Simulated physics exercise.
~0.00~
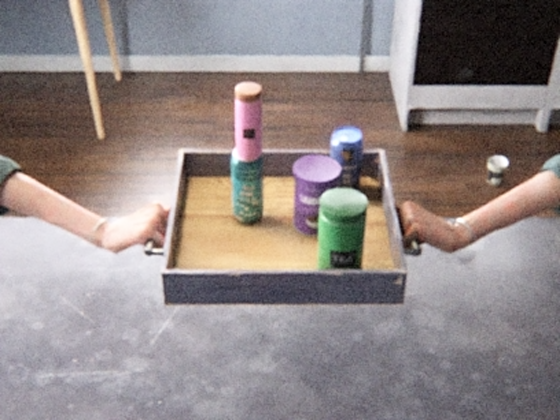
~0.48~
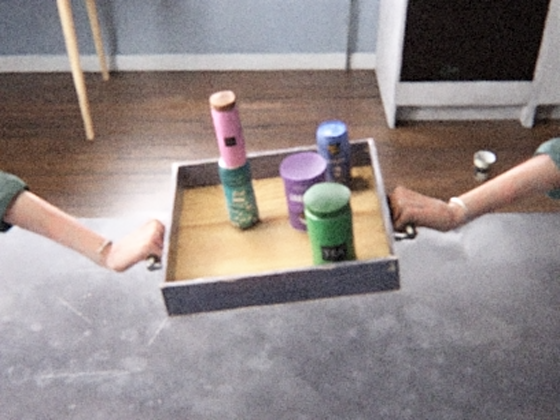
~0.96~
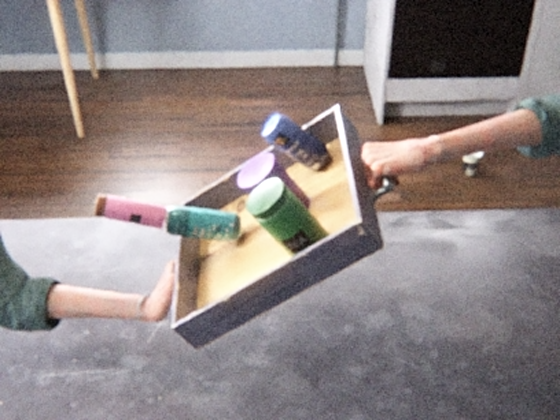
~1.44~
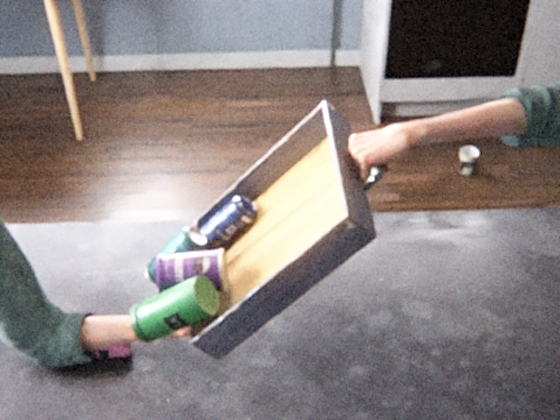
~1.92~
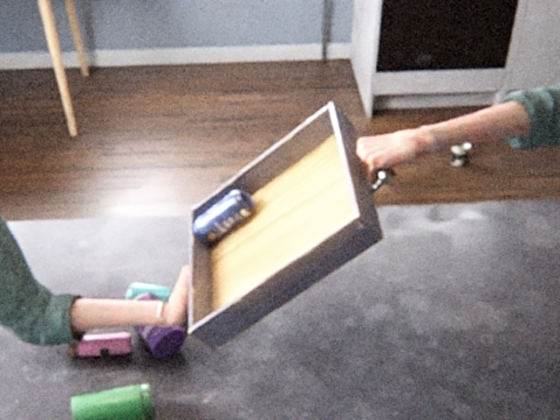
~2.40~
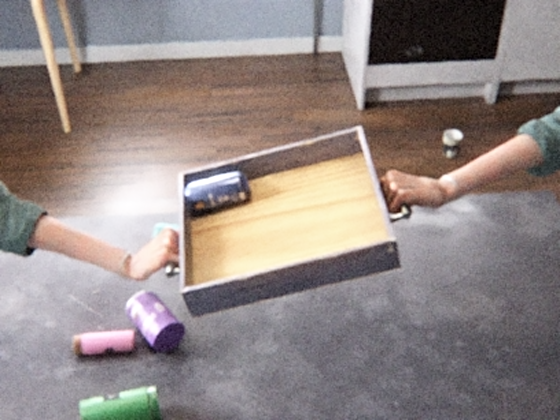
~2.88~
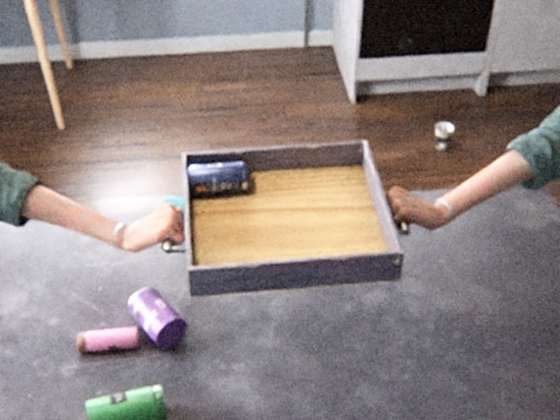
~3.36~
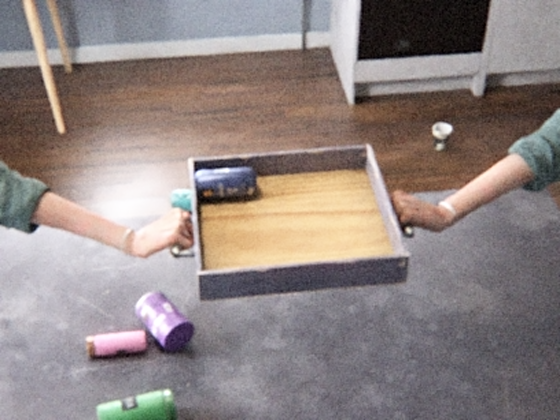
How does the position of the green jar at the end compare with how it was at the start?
At the start the green jar stands upright in the crate. At the end it lies on its side on the grey surface, outside the crate.
Two hands tip a crate left, spilling all but the blue can, then level it.
